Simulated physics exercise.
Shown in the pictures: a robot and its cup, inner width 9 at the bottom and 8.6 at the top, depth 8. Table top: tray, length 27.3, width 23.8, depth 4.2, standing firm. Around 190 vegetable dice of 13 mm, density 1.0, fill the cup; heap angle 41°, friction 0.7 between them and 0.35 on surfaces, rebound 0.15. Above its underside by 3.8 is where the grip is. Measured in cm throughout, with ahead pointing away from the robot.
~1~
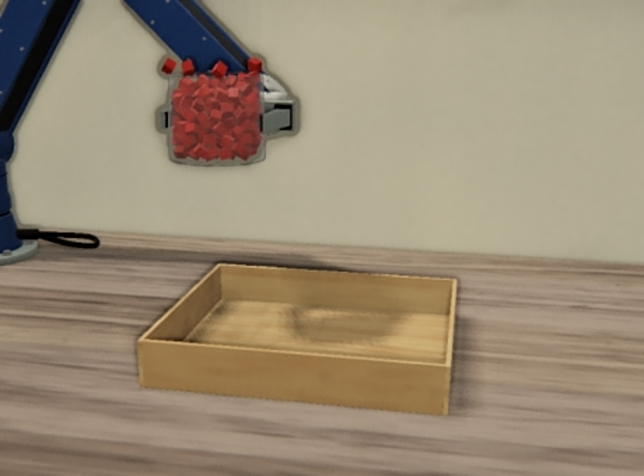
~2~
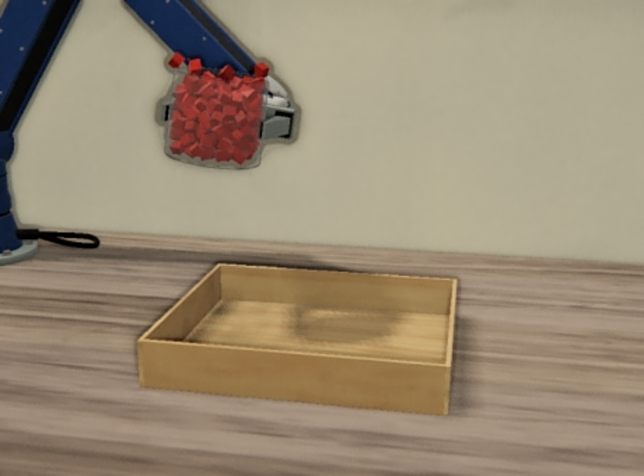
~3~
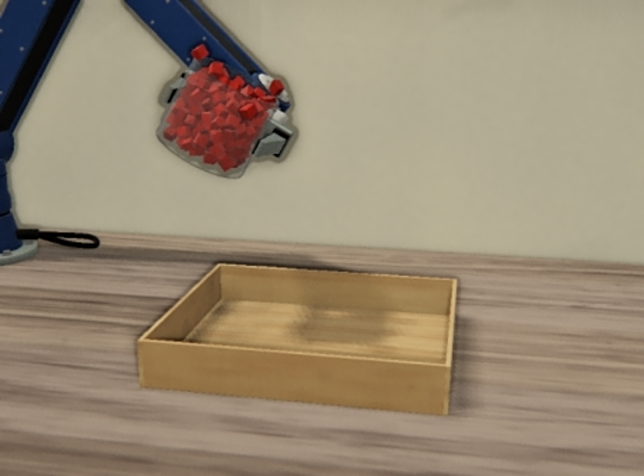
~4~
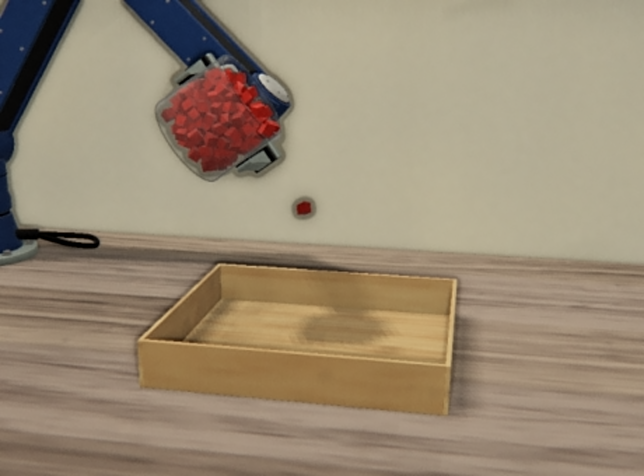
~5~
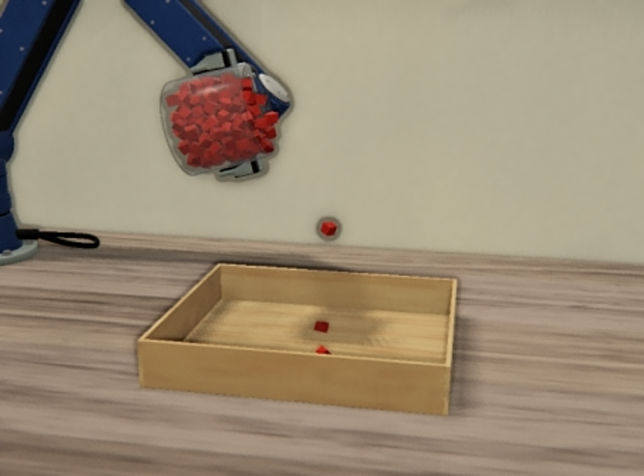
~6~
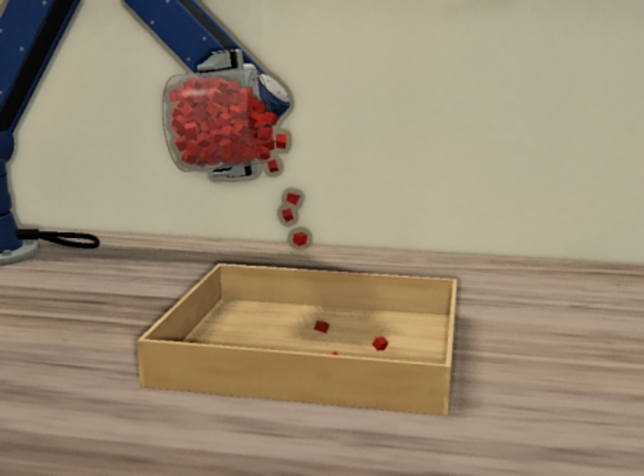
A robot arm gradually tilted a clear cup heaped with small red cubes over to the right, and a few cubes dropped out, some landing in the shallow wooden tray below.
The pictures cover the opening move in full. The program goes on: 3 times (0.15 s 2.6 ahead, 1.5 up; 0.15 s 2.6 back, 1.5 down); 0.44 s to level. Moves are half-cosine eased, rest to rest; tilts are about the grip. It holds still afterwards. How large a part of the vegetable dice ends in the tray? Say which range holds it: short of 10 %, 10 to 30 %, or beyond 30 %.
The range beyond 30 % holds it.
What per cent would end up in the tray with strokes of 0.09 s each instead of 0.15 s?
It would come to around 85 %.
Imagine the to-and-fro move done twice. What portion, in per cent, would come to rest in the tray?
My guess is near 40 per cent.
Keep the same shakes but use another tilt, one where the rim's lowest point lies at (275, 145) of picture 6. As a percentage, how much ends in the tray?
Close to 20 in a hundred.
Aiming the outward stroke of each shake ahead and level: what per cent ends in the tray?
It comes to around 40 percent.
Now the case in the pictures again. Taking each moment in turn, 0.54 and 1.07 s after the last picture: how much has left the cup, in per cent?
Readings in order: 30, 40.
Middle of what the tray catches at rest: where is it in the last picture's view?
At about (321, 341).
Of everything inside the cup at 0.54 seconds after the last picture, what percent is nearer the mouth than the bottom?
About 55 percent.
Then, 0.54 s after the last picture, tilted 83° forward, highest piece 26 above the table; 139 in the cup, 43 in the tray, 12 in flight or on a rim.
Then, 1.07 s after the last picture, tilted 55° forward, highest piece 26 above the table; 112 in the cup, 82 in the tray.
Then, 1.54 s after the last picture, level, highest piece 27 above the table; 112 in the cup, 82 in the tray.
Then, 2.59 s after the last picture, level, highest piece 27 above the table; 112 in the cup, 82 in the tray.
Final count, 112 in the cup, 82 in the tray. That is 42 % in the tray.
